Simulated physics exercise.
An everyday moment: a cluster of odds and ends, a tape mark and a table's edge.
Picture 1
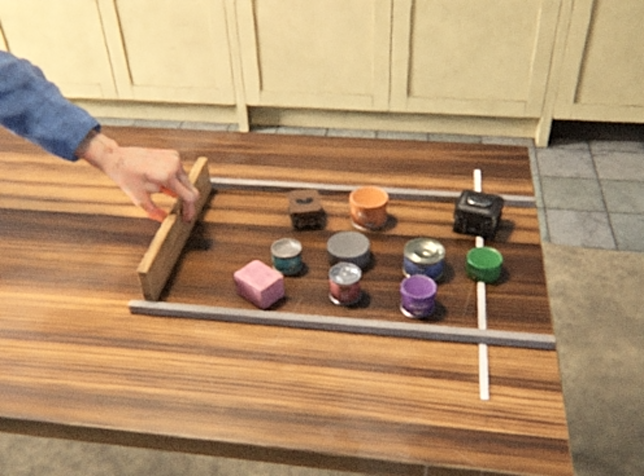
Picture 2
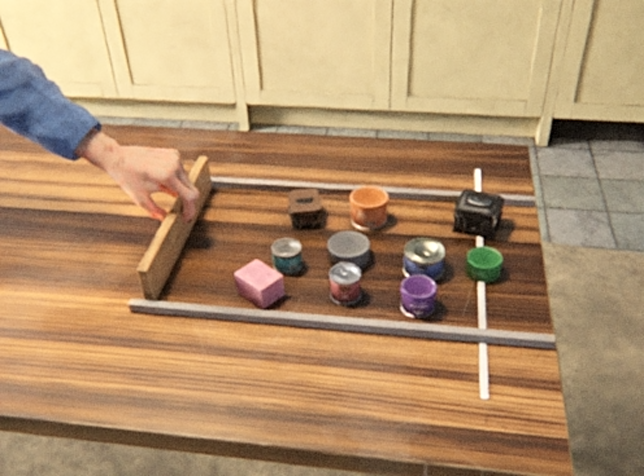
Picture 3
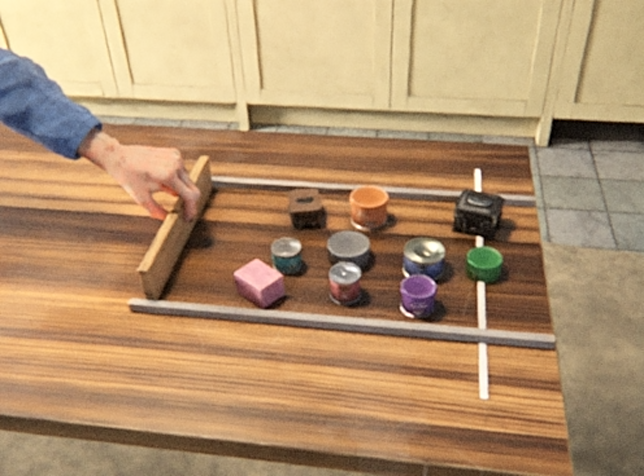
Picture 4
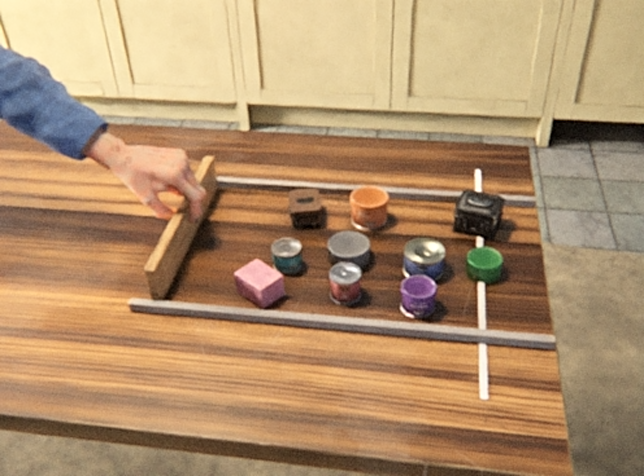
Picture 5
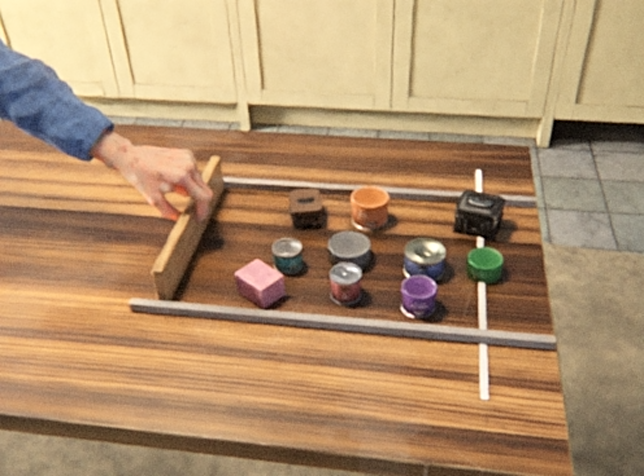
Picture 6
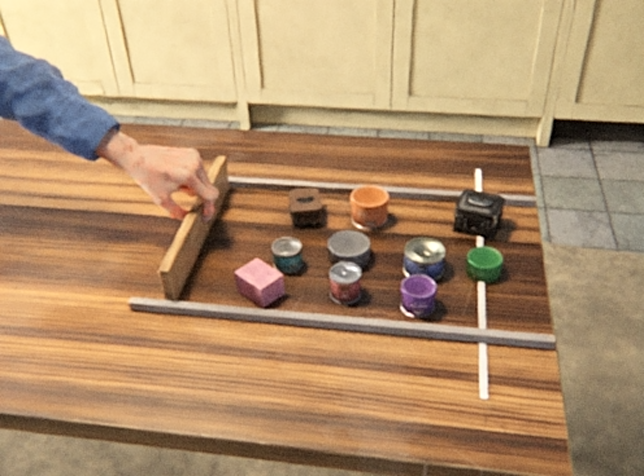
A hand in a blue sleeve held a wooden board upright on a striped table, then slid it slightly right toward a cluster of small tins, tubs and blocks, which stayed still.
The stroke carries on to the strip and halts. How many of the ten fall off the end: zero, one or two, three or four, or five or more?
Here the number that fall off is one or two.
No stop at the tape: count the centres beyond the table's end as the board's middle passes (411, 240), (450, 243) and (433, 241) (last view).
In that order 0, 1 and 0.
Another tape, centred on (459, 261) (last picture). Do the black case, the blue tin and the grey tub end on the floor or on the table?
The black case goes over, the blue tin remains up, the grey tub survives.
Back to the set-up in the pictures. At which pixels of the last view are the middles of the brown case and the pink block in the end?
The brown case at (496, 223), the pink block at (503, 293).
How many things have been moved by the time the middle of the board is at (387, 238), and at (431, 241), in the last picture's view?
The counts are 9 and 10.
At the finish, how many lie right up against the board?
The number is 4.
Early on, none off yet; green tub at rest near (484, 265); black case at rest near (479, 213); blue tin at rest near (424, 260).
A while later, none off yet; green tub travelled about its own width near (520, 269); black case travelled about its own width near (522, 216); blue tin travelled about its own width near (482, 266).
Finally, the number that fall off is one or two; lost, black case and green tub.
